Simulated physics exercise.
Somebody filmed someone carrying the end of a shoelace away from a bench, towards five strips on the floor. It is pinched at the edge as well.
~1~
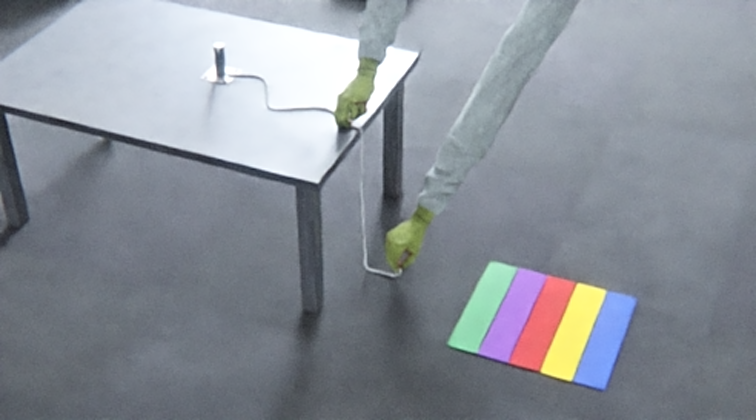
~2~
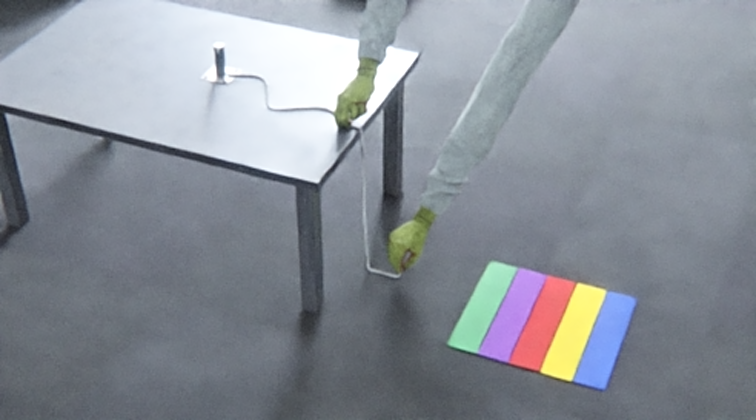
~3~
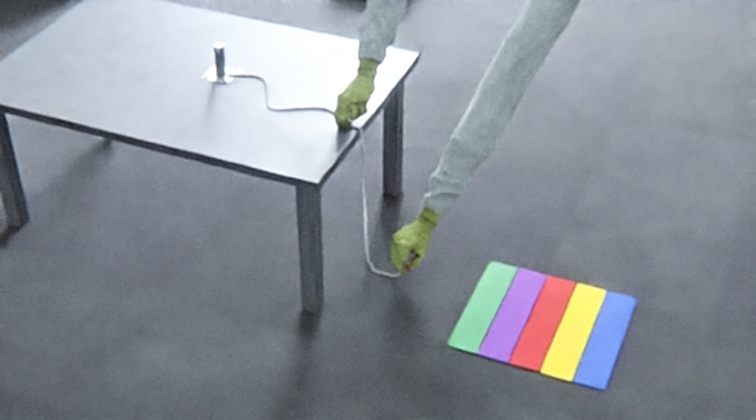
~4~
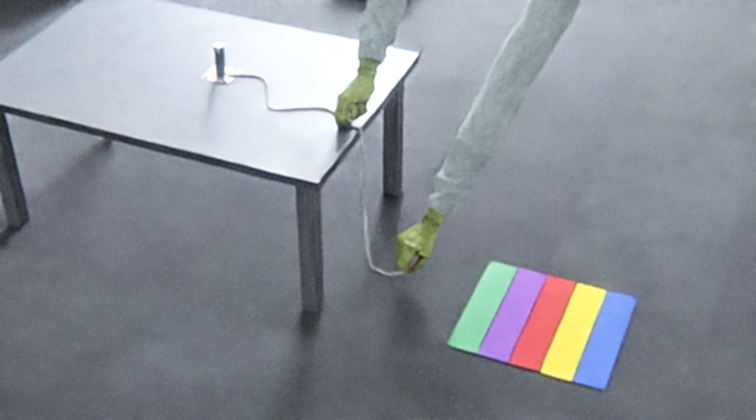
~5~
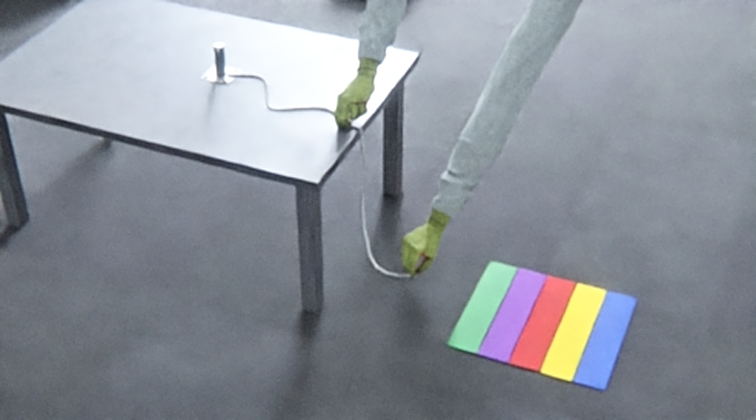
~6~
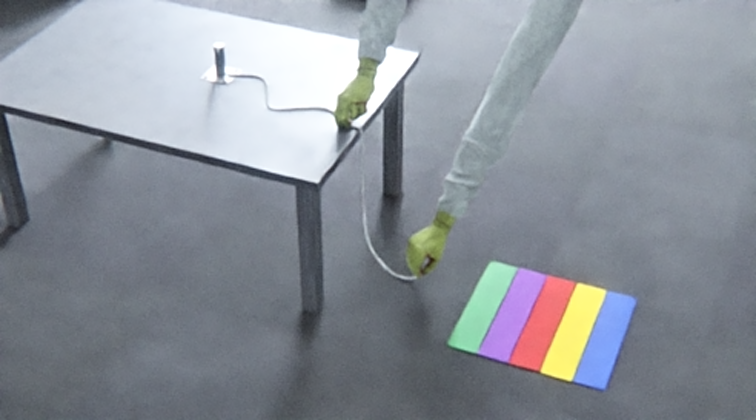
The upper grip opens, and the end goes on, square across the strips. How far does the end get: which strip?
Over red.
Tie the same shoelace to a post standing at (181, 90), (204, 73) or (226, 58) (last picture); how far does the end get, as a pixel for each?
In that order: (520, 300), (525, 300) and (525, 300).
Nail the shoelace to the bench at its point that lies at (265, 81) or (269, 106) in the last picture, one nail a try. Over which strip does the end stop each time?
It would be red; purple.
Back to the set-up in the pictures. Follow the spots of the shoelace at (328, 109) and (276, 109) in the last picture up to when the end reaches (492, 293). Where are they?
At (353, 120), then (309, 105).
Early on, end near (492, 293); over green.
Midway, end near (526, 302); over purple.
At the end of the slack, end near (547, 308); over red. The end stops over the red strip.
